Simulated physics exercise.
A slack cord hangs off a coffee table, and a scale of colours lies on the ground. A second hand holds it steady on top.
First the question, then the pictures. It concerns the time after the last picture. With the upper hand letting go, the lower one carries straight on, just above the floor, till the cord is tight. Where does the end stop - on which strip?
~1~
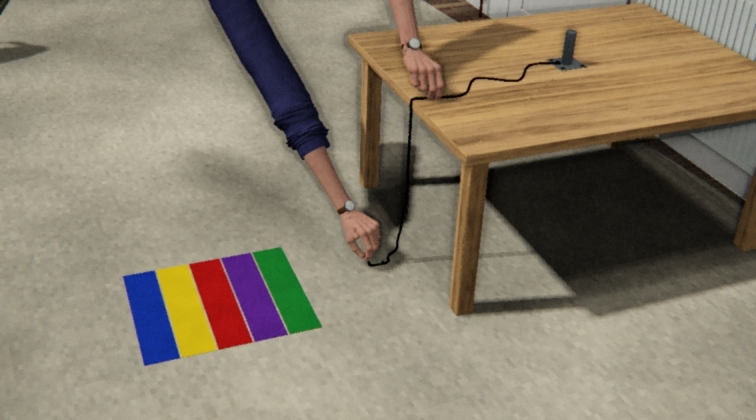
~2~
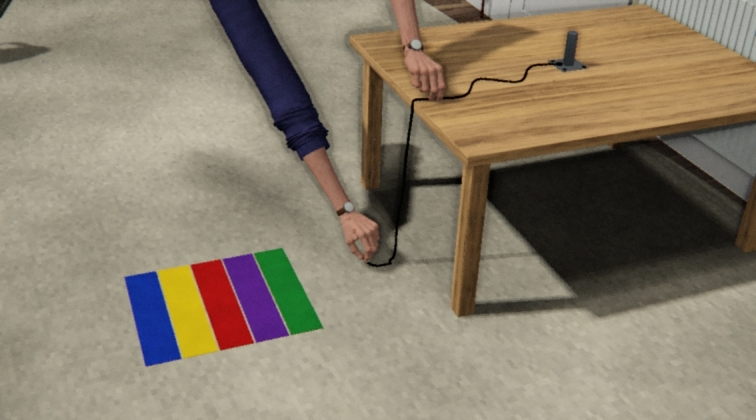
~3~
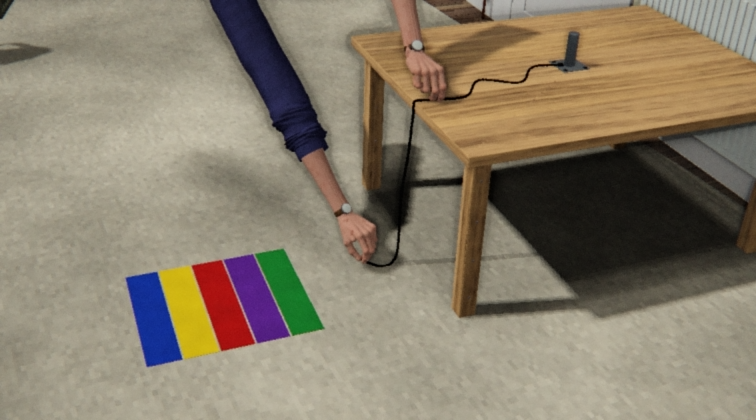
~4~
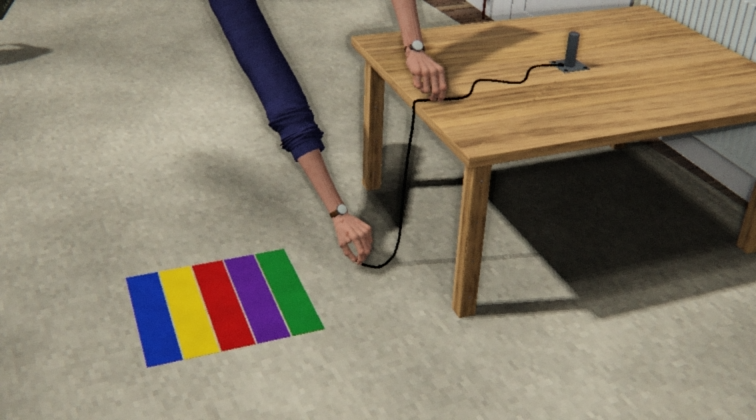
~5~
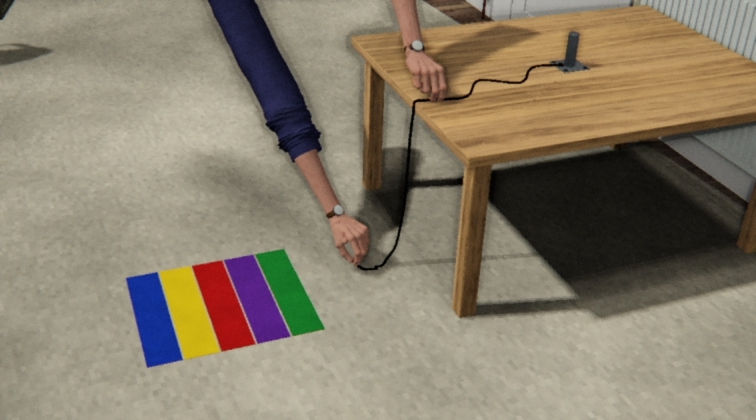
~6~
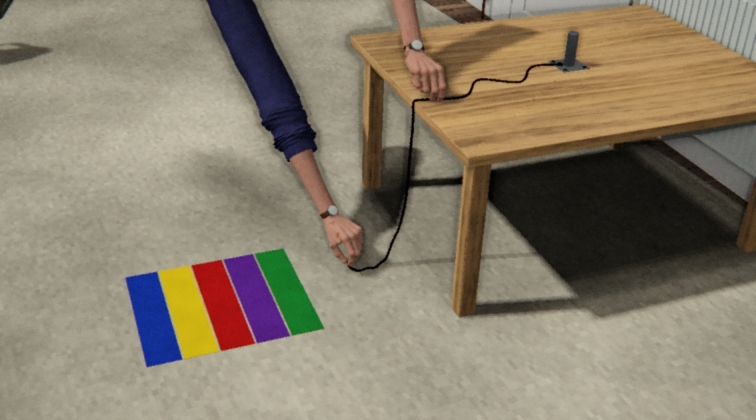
On the red strip.
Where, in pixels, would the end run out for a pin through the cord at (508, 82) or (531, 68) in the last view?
Roughly (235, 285) and (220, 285).
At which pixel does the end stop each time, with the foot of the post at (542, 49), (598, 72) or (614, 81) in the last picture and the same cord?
The places come out near (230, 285), (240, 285) and (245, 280).
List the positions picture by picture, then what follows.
The first frame shows end (365, 257); green (299, 315); purple (265, 322); red (230, 329); yellow (194, 337); blue (158, 345).
The second frame shows end (364, 258); cord through (531, 67) (498, 81) (459, 97) (410, 127) (403, 188) (396, 247).
The third frame shows end (362, 260).
The fourth frame shows end (357, 261); cord through (532, 68) (499, 81) (461, 98) (412, 128) (404, 188) (397, 248).
The fifth frame shows end (354, 262).
The sixth frame shows end (348, 262); cord through (532, 67) (498, 81) (460, 98) (412, 128) (407, 188) (390, 247).
A little later, end near (271, 277); over green.
Next, end near (237, 283); over purple.
When it is tight, end near (218, 287); over red. Over red.
